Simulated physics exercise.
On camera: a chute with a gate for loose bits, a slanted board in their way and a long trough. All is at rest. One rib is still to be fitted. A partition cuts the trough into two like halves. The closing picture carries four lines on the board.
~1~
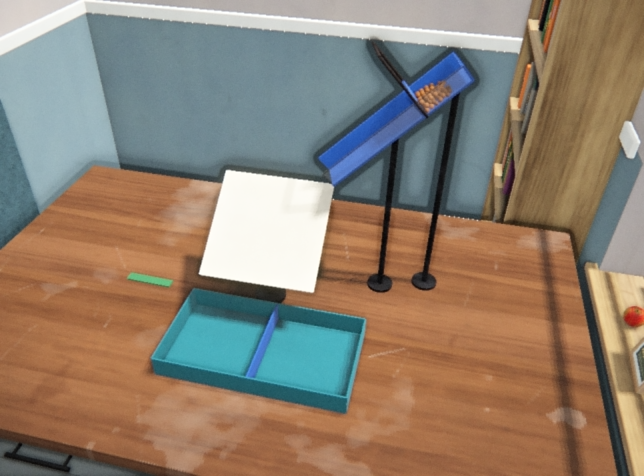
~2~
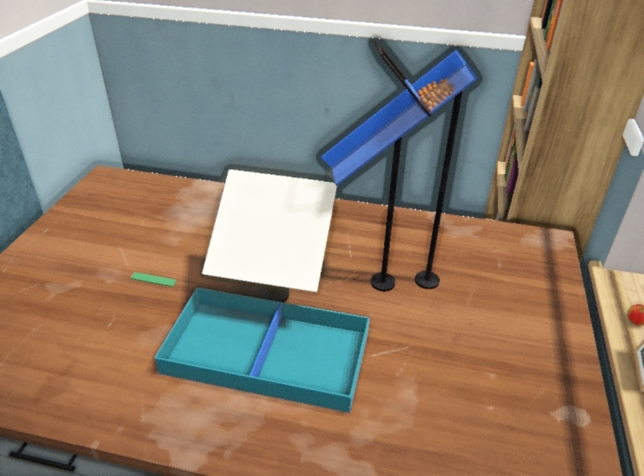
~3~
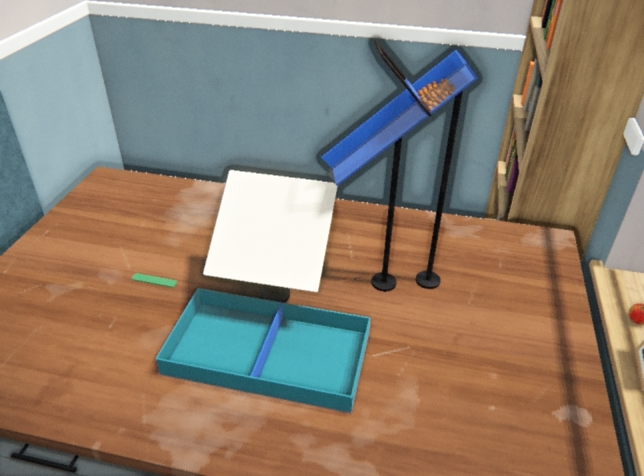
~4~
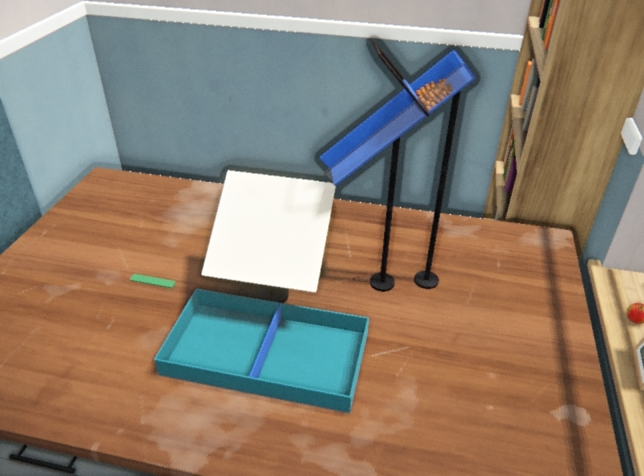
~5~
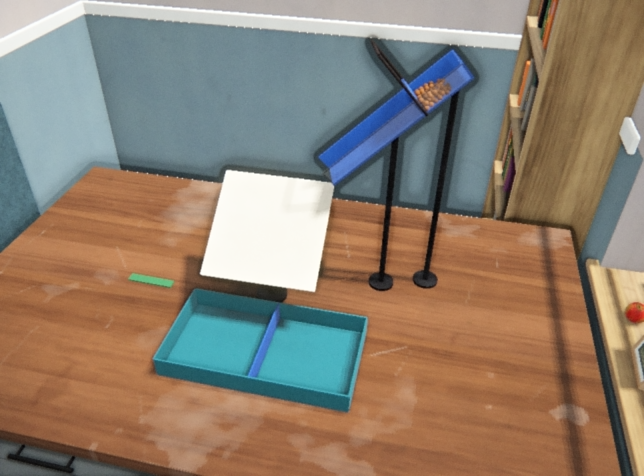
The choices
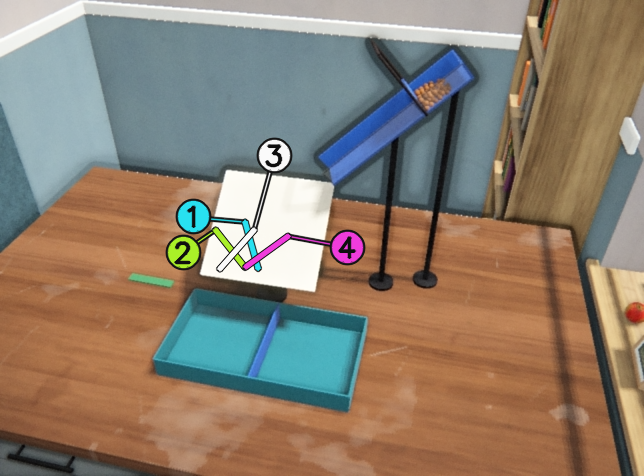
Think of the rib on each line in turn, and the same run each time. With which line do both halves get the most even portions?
Use line 1.
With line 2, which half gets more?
The left half.
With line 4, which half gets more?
The left half.
On the marked copy, line 1 from (245, 222) to (258, 268); line 2 from (215, 230) to (244, 267); line 3 from (254, 229) to (219, 268); line 4 from (288, 236) to (245, 266).
Choosing 1, of what is caught, close to half in the left half, close to half in the right.
Choosing 2, of what is caught, the bulk in the left half, a small share in the right.
Choosing 3, of what is caught, all but a few in the left half, only a few in the right.
Choosing 4, of what is caught, all but a few in the left half, a small share in the right.
